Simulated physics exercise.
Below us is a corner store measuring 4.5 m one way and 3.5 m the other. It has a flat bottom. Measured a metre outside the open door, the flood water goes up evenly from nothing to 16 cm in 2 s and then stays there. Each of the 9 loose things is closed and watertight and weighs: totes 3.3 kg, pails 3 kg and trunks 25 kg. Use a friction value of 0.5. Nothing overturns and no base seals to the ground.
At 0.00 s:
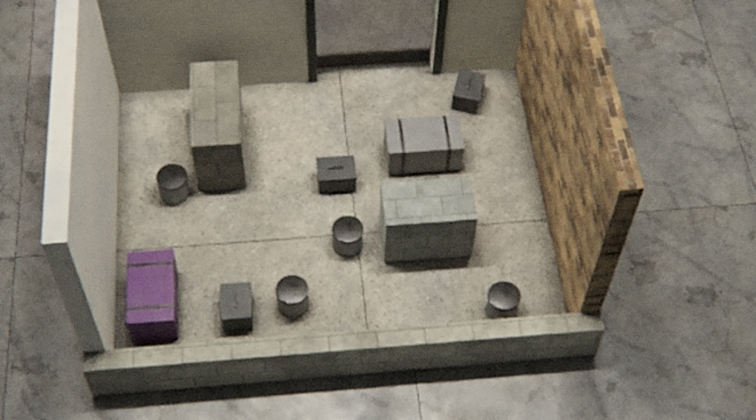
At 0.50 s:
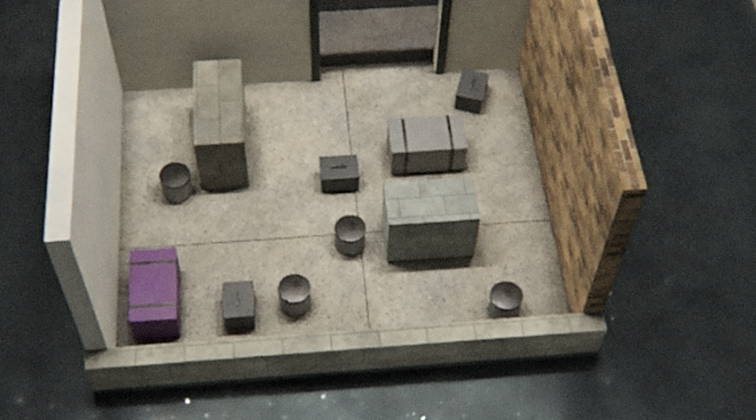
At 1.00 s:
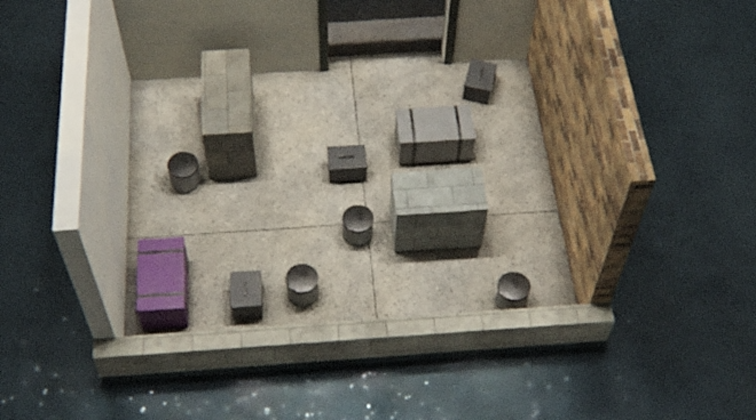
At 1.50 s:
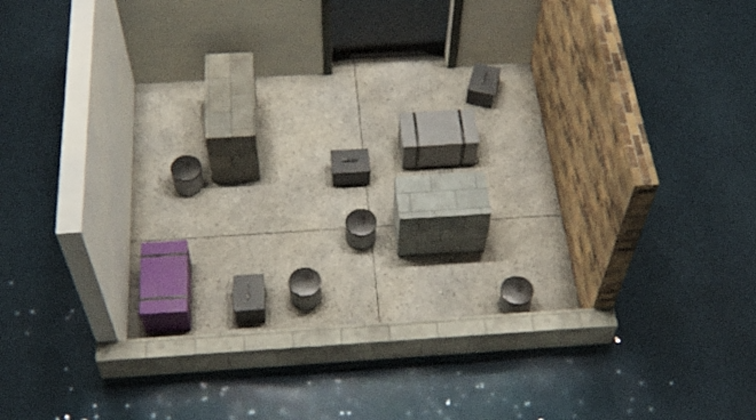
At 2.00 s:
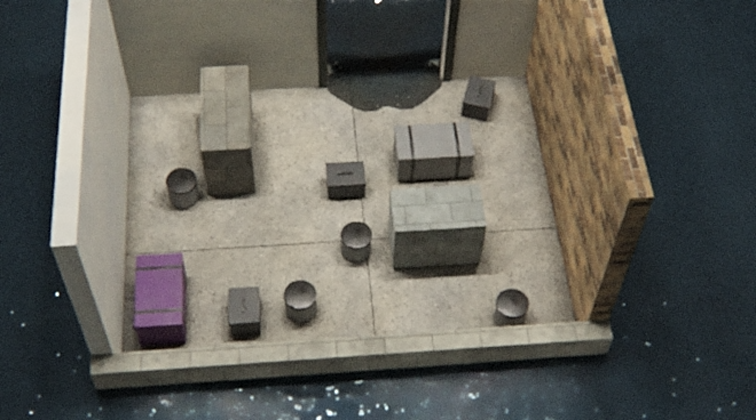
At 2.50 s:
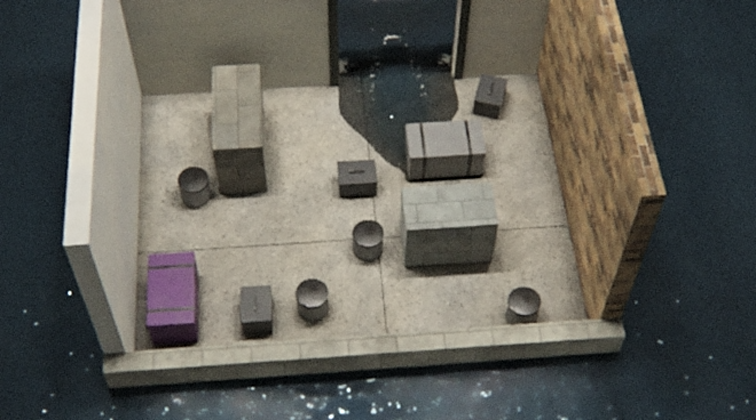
Dark water surrounded a small roofless store, then crept in through the open doorway and spread across the floor toward the grey trunk, while the purple trunk, pails and boxes all stayed put.
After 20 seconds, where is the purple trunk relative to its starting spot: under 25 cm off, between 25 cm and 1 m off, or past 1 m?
I reckon it goes over a metre.
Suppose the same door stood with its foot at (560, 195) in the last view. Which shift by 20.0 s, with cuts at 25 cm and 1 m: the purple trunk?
In that case the purple trunk would have gone a great distance.
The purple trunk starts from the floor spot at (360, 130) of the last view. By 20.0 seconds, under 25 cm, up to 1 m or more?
Short answer, it is taken a long way.
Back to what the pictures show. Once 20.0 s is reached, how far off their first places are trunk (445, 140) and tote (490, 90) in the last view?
30 cm and 150 cm respectively.
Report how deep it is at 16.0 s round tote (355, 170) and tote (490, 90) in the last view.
Depth approx. 14 cm / 10 cm.
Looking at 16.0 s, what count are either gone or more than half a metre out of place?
That would be 7.
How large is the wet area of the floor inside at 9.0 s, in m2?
That flooded area is roughly 14 m2.
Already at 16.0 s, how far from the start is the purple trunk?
By then it has shifted roughly 200 cm.
After 4.0 s the purple trunk is near (171, 288), 0.0 m from its start, aground; 0 afloat.
After 9.0 s the purple trunk is near (153, 267), 0.3 m from its start, afloat; 7 afloat.
After 16.0 s the purple trunk is near (159, 118), 2.0 m from its start, afloat; 9 afloat.
After 20.0 s the purple trunk is near (158, 121), 2.0 m from its start, afloat; 9 afloat.
